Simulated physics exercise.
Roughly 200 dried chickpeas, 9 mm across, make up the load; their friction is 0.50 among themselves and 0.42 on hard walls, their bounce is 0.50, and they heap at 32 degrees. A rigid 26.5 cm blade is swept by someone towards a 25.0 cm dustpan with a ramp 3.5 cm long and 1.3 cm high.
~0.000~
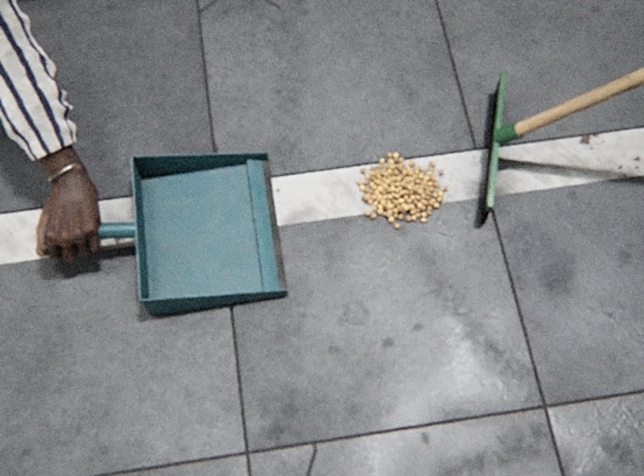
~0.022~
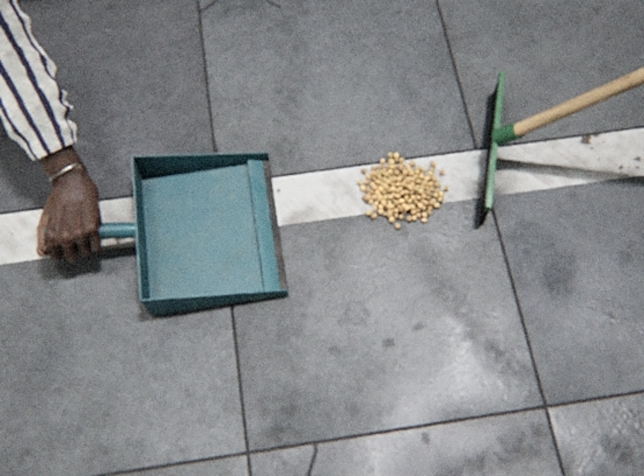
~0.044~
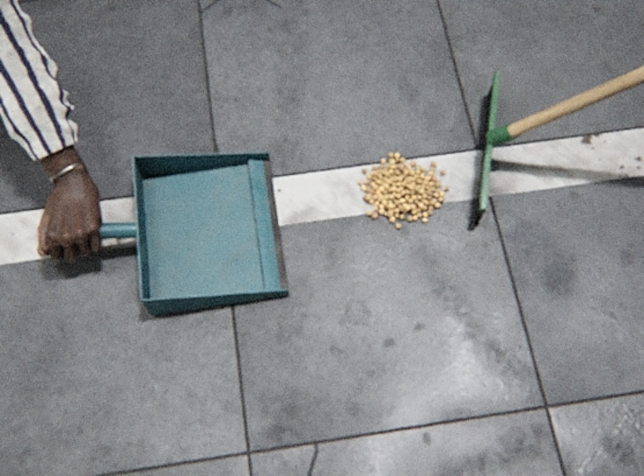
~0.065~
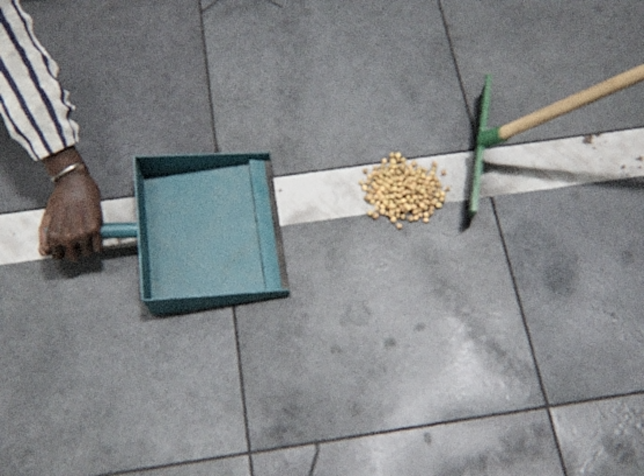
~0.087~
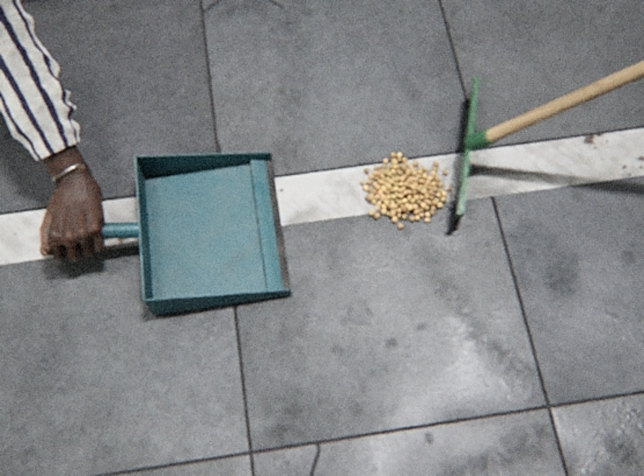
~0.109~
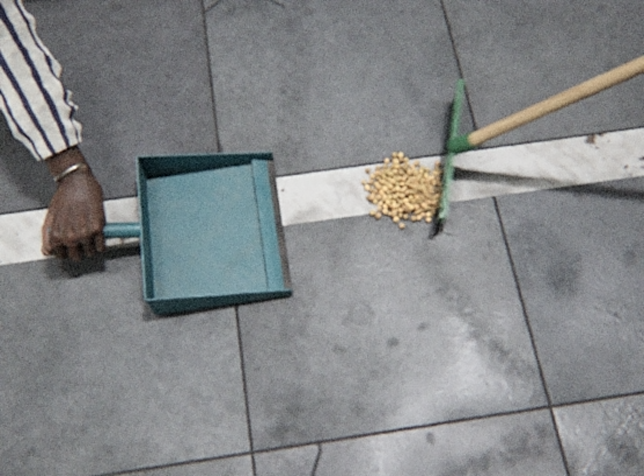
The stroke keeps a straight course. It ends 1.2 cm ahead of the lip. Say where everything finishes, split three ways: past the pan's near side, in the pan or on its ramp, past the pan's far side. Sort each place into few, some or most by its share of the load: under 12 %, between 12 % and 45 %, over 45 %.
Shares: Past the pan's near side: Few; in the pan or on its ramp: Most; past the pan's far side: Some.
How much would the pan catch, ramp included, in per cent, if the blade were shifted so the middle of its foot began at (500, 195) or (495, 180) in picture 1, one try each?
Around 50 percent, then around 55 percent.
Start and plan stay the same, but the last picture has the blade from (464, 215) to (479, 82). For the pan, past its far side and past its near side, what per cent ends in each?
You'd see pan at 30, far at 15 and near at 0.
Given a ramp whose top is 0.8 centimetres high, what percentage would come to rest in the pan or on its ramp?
Roughly 60 per cent.
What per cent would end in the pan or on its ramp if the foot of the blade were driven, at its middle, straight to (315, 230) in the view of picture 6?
Roughly 50 %.
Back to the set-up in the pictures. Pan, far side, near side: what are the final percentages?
Near: 0; pan: 55; far: 20 (percent).
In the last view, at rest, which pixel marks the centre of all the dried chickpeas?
Near (231, 193).
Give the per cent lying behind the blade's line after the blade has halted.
I'd put it near 0 in a hundred.
After 0.21 s, middle of the blade 15 cm from the lip; 0 % over the lip, far side 5 %, near side 0 %.
After 0.27 s, middle of the blade 8 cm from the lip; 0 % over the lip, far side 15 %, near side 0 %.
After 0.47 s, middle of the blade 5 cm from the lip; 65 % over the lip, far side 20 %, near side 0 %.
By 1.3 s all is still; near side 0 %, pan 55 %, far side 20 %, in front of the lip or behind the blade 25 %.
